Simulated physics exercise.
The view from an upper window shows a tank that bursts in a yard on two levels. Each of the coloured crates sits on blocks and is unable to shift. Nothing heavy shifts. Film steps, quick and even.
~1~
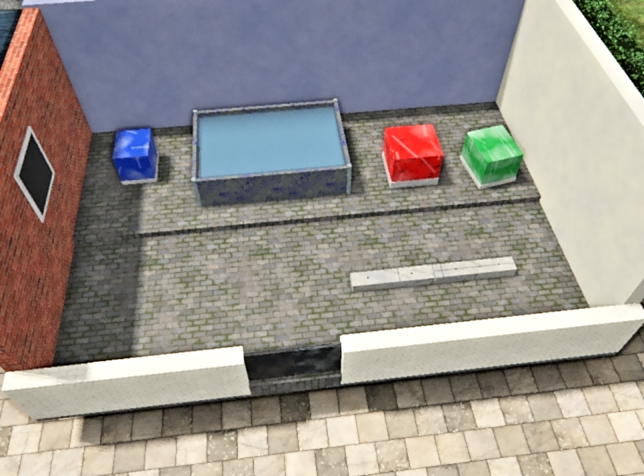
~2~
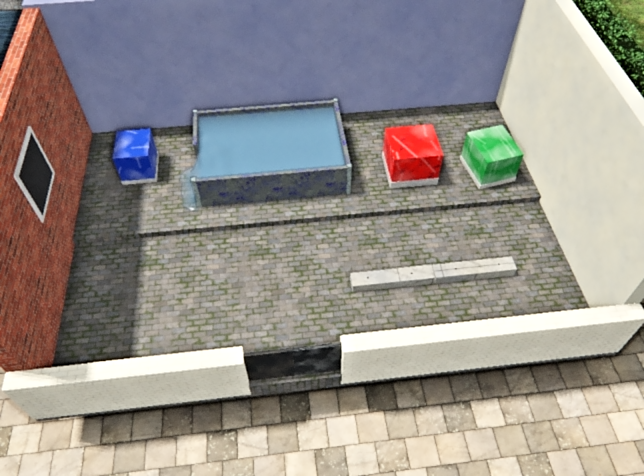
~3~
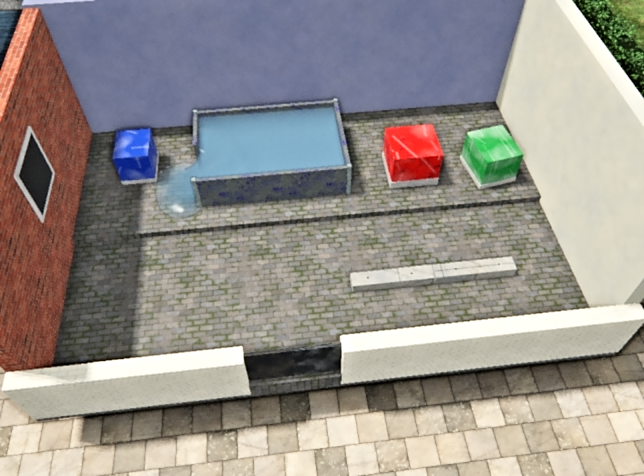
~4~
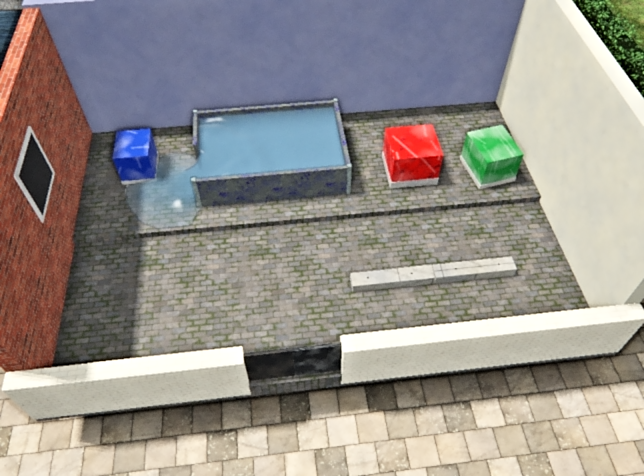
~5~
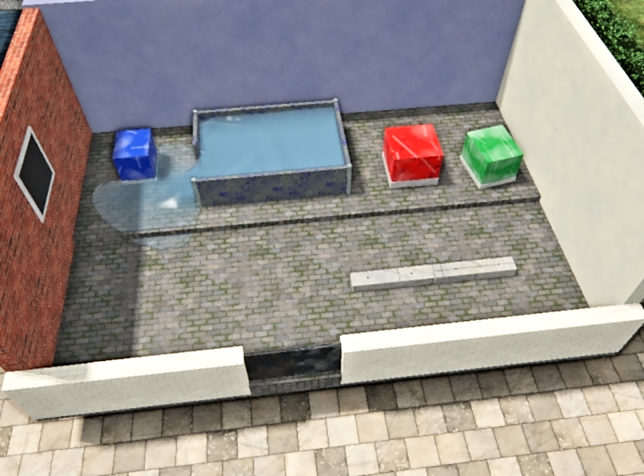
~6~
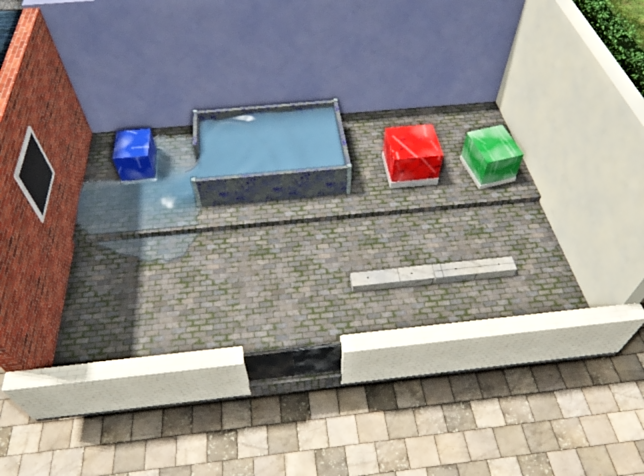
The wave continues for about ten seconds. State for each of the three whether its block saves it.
The blue crate will be touched, the green crate will not be touched, the red crate will not be touched.
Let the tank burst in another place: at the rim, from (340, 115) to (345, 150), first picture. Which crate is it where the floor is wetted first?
The red-painted one comes first.
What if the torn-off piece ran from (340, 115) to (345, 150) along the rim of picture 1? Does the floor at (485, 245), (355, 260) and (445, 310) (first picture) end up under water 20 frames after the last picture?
Taking the points one after the other, they come out inundated, inundated and not soaked.
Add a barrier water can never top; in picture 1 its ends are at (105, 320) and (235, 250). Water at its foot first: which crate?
Looks like the crate marked blue.
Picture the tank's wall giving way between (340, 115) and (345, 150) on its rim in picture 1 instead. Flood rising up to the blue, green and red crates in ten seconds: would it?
Here goes: Blue crate - left alone; green crate - hit; red crate - hit.
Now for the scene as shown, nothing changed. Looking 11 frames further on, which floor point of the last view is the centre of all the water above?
The spot I would choose is (220, 183).
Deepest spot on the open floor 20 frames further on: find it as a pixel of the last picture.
Deepest spot: Around (51, 380).
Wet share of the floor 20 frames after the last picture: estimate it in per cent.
Estimated share: About 35 %.
A moment on, water covers 15 % of the floor; the blue crate water round its plinth, the green crate not reached, the red crate not reached.
Next, water covers 25 % of the floor; the blue crate water round its plinth, the green crate not reached, the red crate not reached.
Then, water covers 35 % of the floor; the blue crate water round its plinth, the green crate not reached, the red crate not reached.
Later, water covers 70 % of the floor; the blue crate water round its plinth, the green crate water round its plinth, the red crate water round its plinth.
In the end, water covers 90 % of the floor; the blue crate was topped, the green crate stayed above the water, the red crate stayed above the water.
